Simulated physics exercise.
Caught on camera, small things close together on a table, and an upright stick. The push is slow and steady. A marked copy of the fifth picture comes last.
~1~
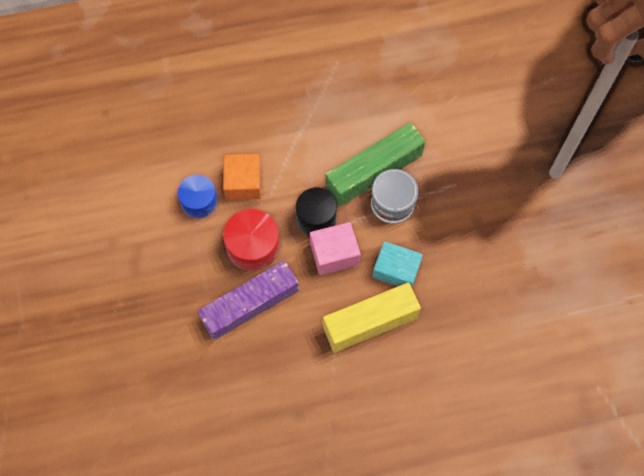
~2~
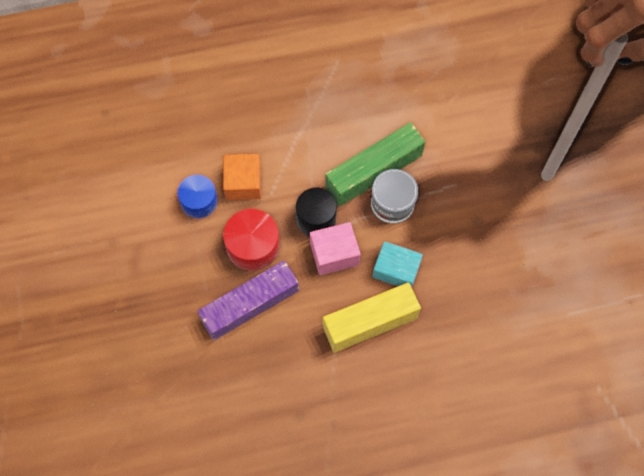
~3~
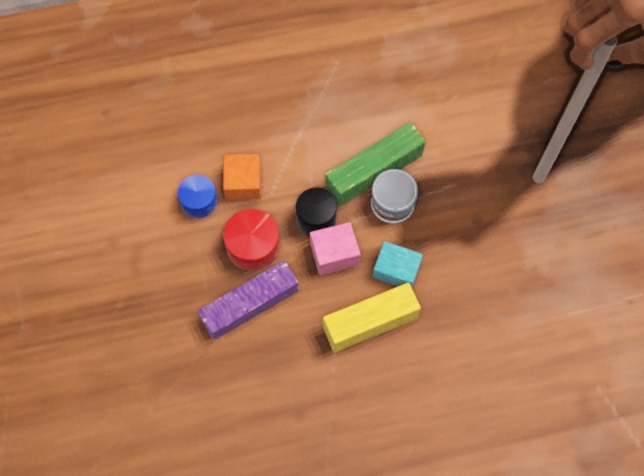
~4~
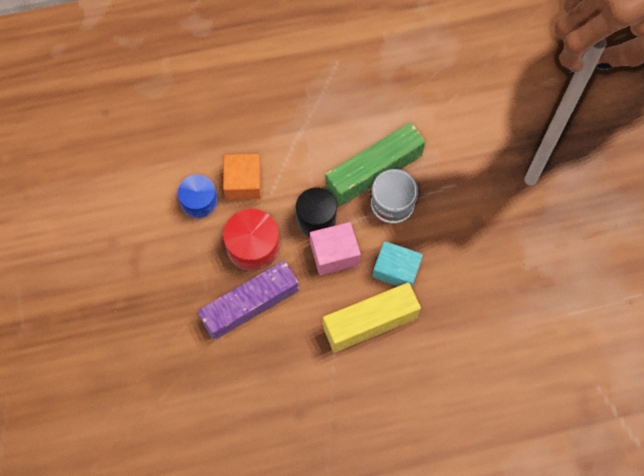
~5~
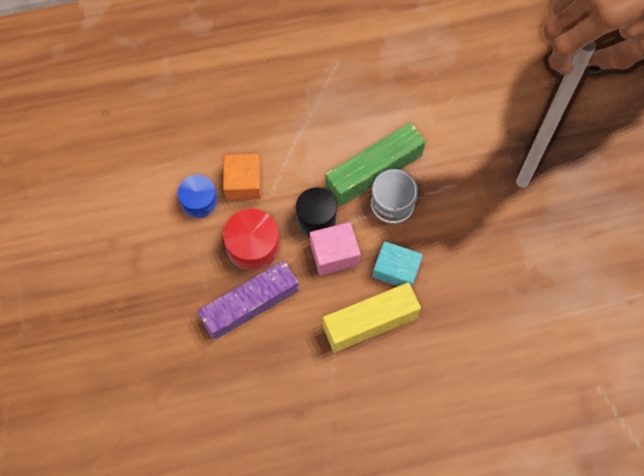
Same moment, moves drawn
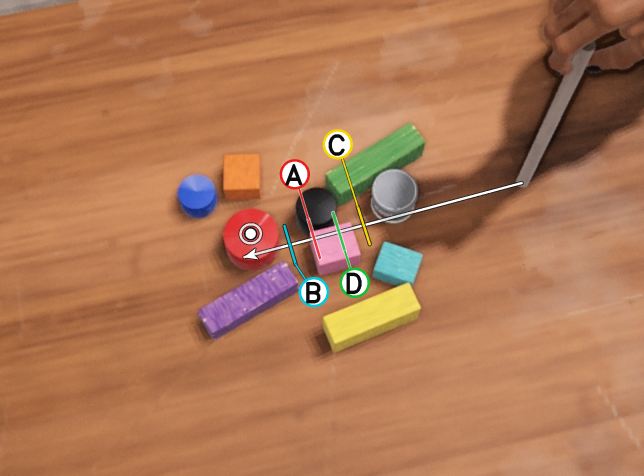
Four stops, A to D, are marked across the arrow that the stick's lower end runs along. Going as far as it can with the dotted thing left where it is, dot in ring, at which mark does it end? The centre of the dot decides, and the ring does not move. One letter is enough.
No farther than B.
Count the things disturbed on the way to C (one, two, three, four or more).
It has moved two.
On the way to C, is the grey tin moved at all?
Yes.
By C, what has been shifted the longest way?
It is the grey tin.
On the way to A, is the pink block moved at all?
Yes.
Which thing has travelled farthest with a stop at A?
The grey tin has gone farthest.
On the marked copy, A at (314, 238); B at (290, 245); C at (364, 226); D at (339, 232); the arrow from (522, 183) to (245, 258); the white dot at (251, 234).
Taking B. A third of the way, foot of the stick (439, 206).
Two thirds of the way, foot of the stick (354, 228); grey tin (354, 194); green bar (368, 155).
When it is over, foot of the stick (290, 246); grey tin (354, 194); pink block (318, 265); the dot is still in its ring.
As for the rest, A keeps the dot in but is short; C keeps the dot in but is short; D keeps the dot in but is short.
